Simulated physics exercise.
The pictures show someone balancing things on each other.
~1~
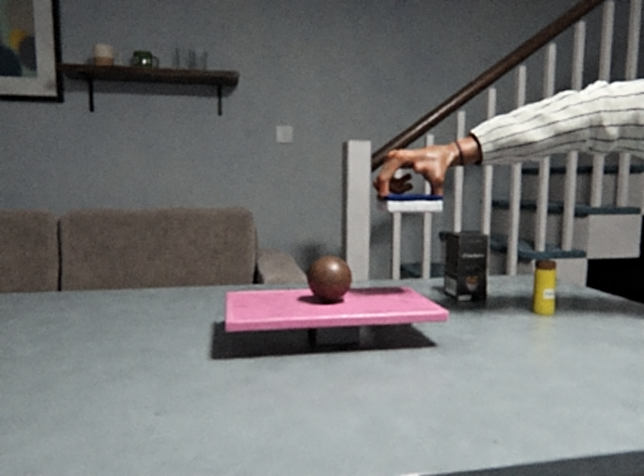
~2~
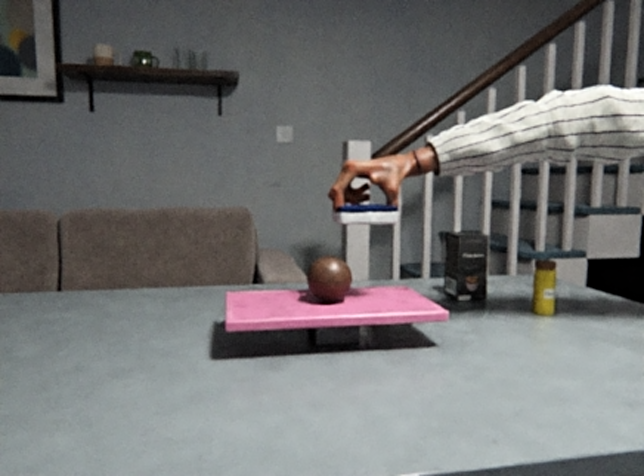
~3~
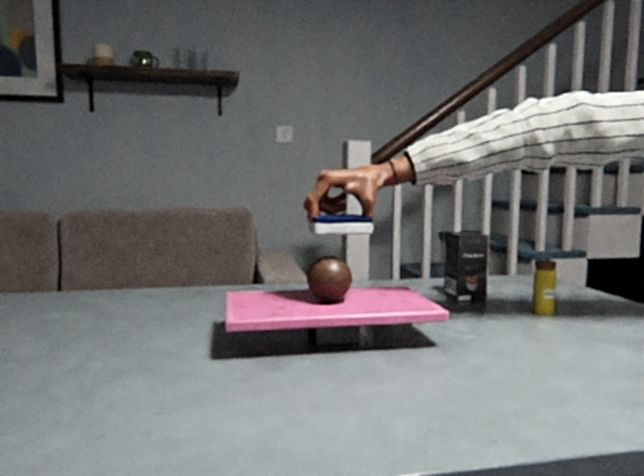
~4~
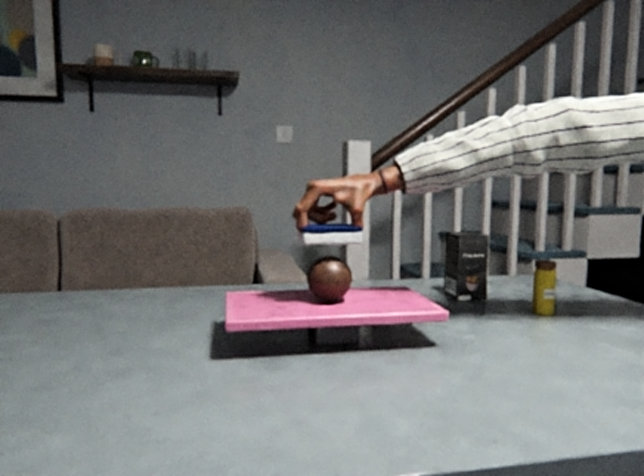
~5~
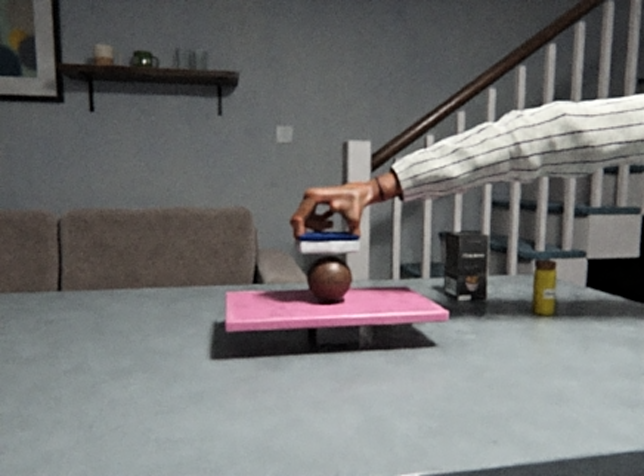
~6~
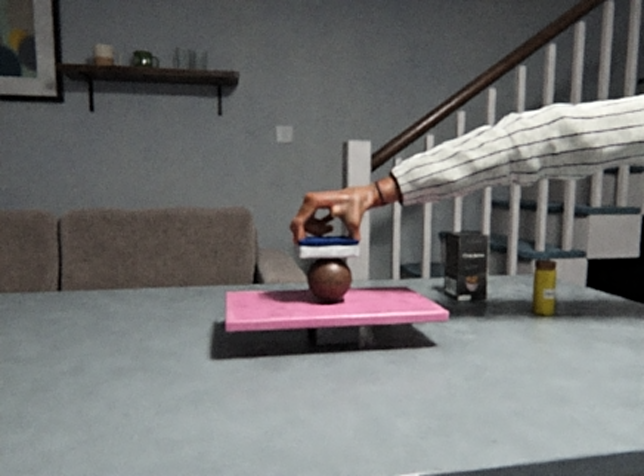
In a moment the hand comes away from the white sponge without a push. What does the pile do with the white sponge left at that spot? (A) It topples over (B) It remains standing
Option A: It topples over.
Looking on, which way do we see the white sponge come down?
Result: Further left.
Then, 0.40 s past the last view, white sponge rocked 45° from its first pose near (299, 265).
Then, 0.70 s past the last view, white sponge now fallen.
Finally, fallen, white sponge; the other 5 still in place. Final places as the last picture's camera would see them, white sponge near (268, 295). The pile loses its balance.
